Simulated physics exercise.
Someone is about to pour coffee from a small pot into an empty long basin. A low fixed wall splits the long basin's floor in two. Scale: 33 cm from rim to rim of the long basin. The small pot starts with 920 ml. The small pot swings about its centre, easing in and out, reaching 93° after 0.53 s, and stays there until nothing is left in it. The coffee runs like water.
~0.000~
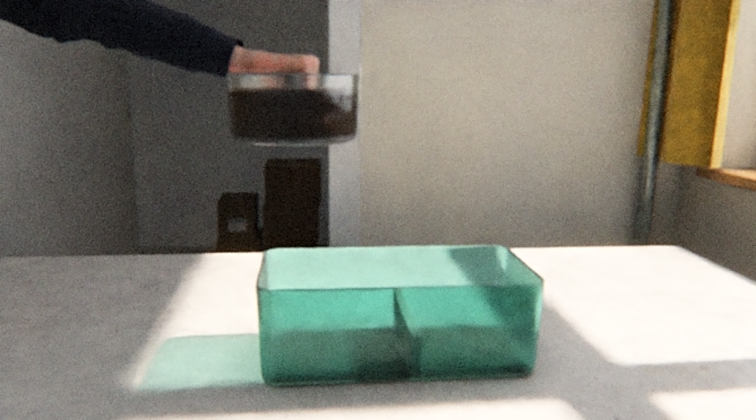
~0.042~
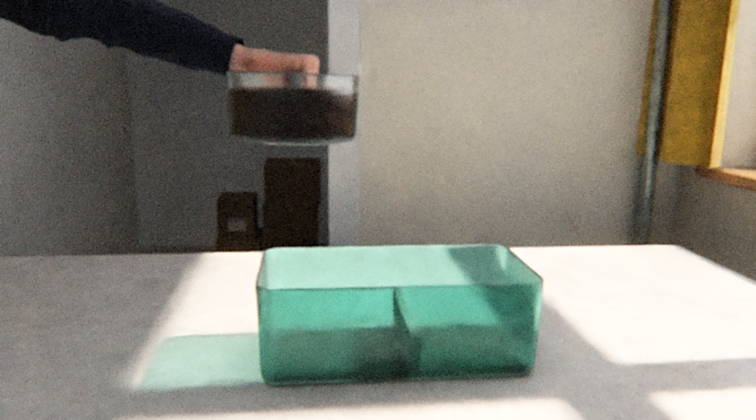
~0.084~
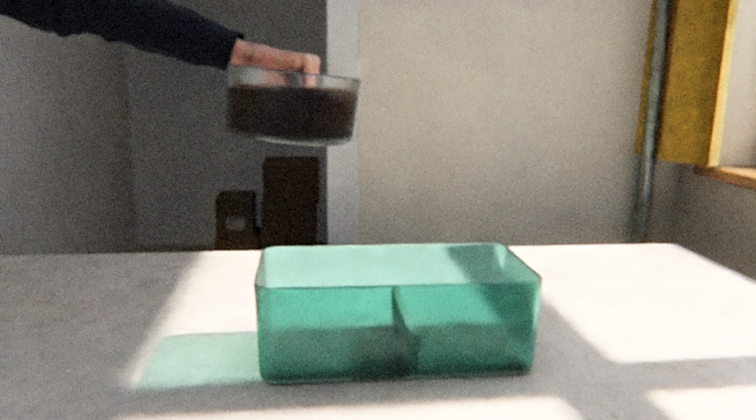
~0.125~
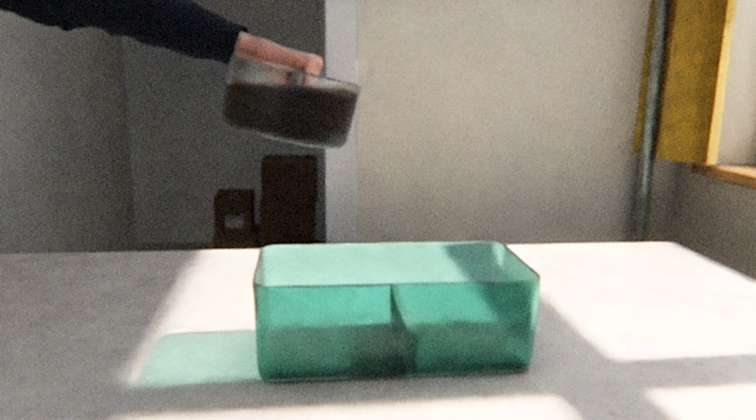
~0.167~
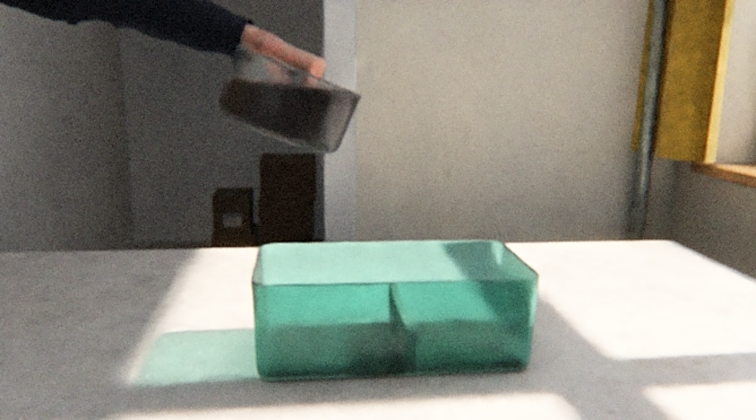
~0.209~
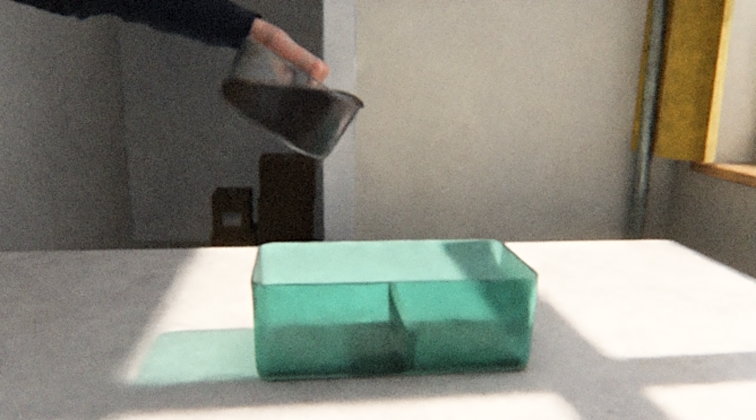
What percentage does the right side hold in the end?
Roughly 55 per cent is past the wall.
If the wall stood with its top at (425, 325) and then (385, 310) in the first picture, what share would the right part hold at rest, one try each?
First 25, then 85 per cent.
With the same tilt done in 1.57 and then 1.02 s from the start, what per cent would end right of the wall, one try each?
In turn about 70 and 65 per cent.
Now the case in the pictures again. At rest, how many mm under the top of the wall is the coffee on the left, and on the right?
Some 38 mm on the left and 30 mm on the right.
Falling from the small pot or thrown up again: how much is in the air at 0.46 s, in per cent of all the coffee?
Some 56 per cent.
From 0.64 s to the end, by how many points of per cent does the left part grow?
Near 22 in a hundred.
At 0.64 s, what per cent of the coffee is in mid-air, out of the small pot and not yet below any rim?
Near 12 in a hundred.
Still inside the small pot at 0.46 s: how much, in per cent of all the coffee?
Near 34 in a hundred.
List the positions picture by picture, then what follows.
In the first frame, it leans 0°; its right rim is at (358, 77); the coffee meets the walls at (231, 89) and (356, 90); the long basin's rim runs from (261, 270) to (525, 264); the wall's top is at (406, 313).
In the second frame, it leans 1°; its right rim is at (358, 78); the coffee meets the walls at (231, 87) and (355, 90).
In the third frame, it leans 6°; its right rim is at (359, 81); the coffee meets the walls at (231, 85) and (355, 90).
In the fourth frame, it leans 12°; its right rim is at (359, 88); the coffee meets the walls at (230, 83) and (356, 91).
In the fifth frame, it leans 21°; its right rim is at (359, 97); the coffee meets the walls at (228, 83) and (357, 92).
In the sixth frame, it leans 31°; its right rim is at (358, 109); the coffee meets the walls at (225, 81) and (357, 100); 2 per cent is over the edge.
By 0.46 s the tilt is 88° and 34 per cent is still to pour, 2 is left of the wall and 8 right of it.
By 0.64 s the tilt is 93° and 11 per cent is still to pour, 21 is left of the wall and 56 right of it.
By 0.82 s the tilt is 93° and 4 per cent is still to pour, 33 is left of the wall and 55 right of it.
By 1.03 s the tilt is 93° and 1 per cent is still to pour, 40 is left of the wall and 55 right of it.
At rest 42 per cent lies left of the wall, 55 right of it and 2 outside.
